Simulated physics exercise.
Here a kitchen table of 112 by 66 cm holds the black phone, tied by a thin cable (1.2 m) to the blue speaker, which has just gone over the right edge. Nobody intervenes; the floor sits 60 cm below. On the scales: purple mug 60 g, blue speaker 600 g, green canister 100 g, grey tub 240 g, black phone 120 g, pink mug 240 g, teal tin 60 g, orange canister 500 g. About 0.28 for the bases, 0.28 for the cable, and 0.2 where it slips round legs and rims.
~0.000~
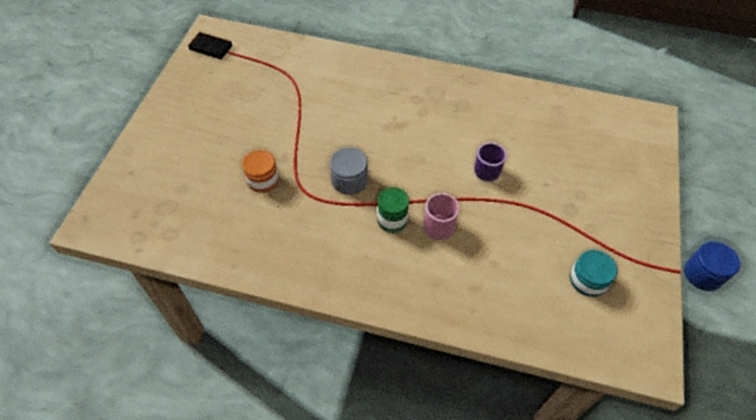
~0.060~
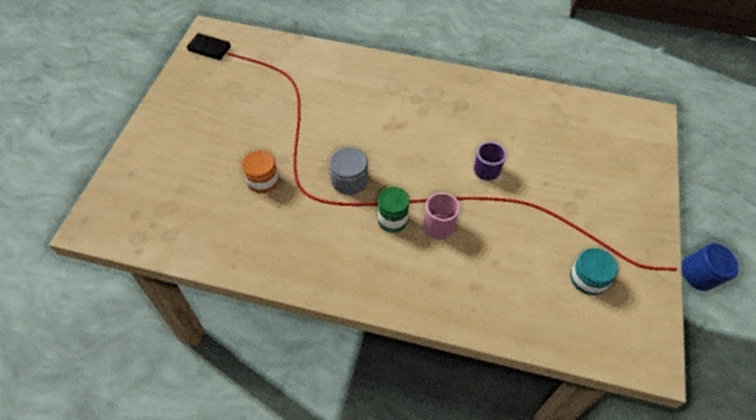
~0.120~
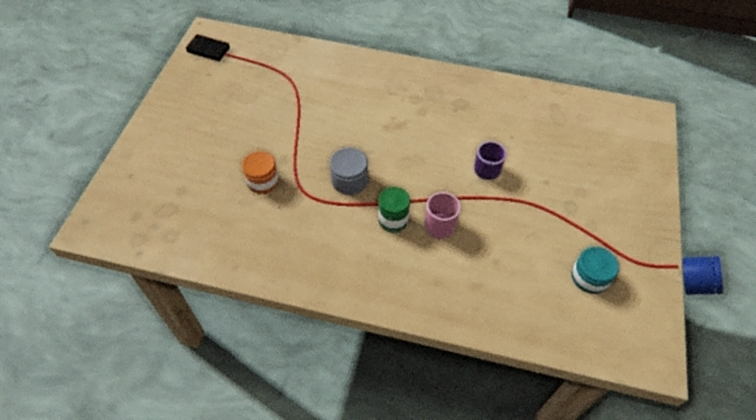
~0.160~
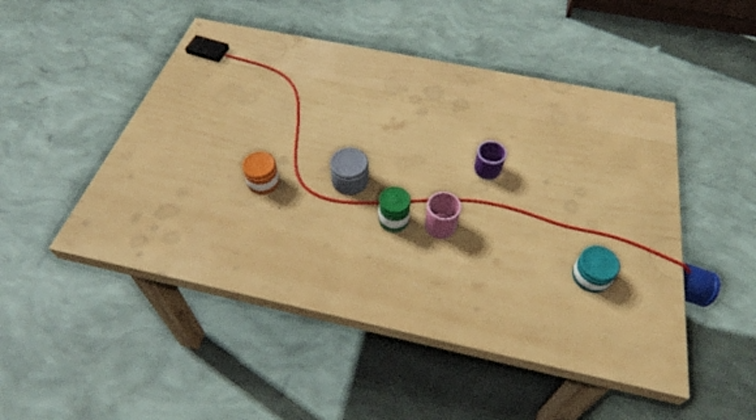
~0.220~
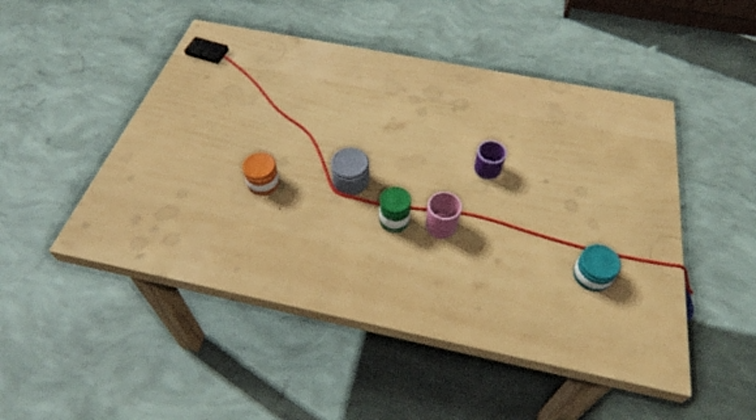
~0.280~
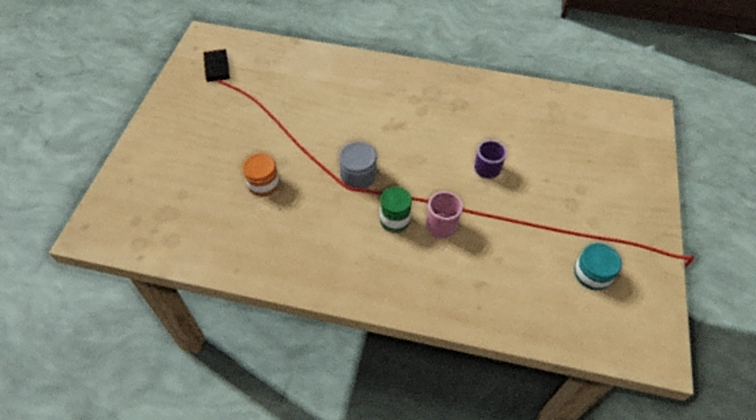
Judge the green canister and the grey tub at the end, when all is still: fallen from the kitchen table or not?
Green canister: Not fallen; grey tub: Not fallen.
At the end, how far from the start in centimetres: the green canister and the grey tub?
Net displacement - green canister 15 cm, grey tub 10 cm.
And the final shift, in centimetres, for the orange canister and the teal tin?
Orange canister: 0 cm; teal tin: 0 cm.
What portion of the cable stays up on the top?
Roughly 50 percent of the cable.
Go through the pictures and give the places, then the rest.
In the first picture, green canister (394, 200); grey tub (349, 161); cable runs through (497, 201) (364, 205) (296, 146) (278, 69).
In the second picture, blue speaker (718, 259); cable runs through (363, 204) (277, 69).
In the third picture, blue speaker (702, 276); cable runs through (364, 205) (276, 70).
In the fourth picture, blue speaker (694, 285); cable runs through (632, 243) (370, 203) (276, 71).
In the fifth picture, blue speaker (673, 303); cable runs through (681, 267) (259, 87).
In the sixth picture, green canister (396, 199); grey tub (358, 155); cable runs through (588, 236) (333, 176) (262, 107).
By 0.5 s, the cable's tail end at (365, 202); grey tub 12 cm off its start, black phone 51 cm off its start, blue speaker over the edge.
By 0.7 s, the cable's tail end at (399, 247); grey tub 12 cm off its start, green canister 10 cm off its start, black phone 71 cm off its start.
By 1.0 s, the cable's tail end at (418, 259); green canister 13 cm off its start at (453, 239), grey tub 12 cm off its start at (394, 126), black phone 75 cm off its start at (428, 277).
By 1.2 s, the cable's tail end at (418, 259); green canister 13 cm off its start, grey tub 12 cm off its start, black phone 75 cm off its start.
By 2.4 s, the cable's tail end at (418, 259); green canister 13 cm off its start at (453, 239), grey tub 12 cm off its start at (394, 126), black phone 75 cm off its start at (428, 277), blue speaker over the edge.
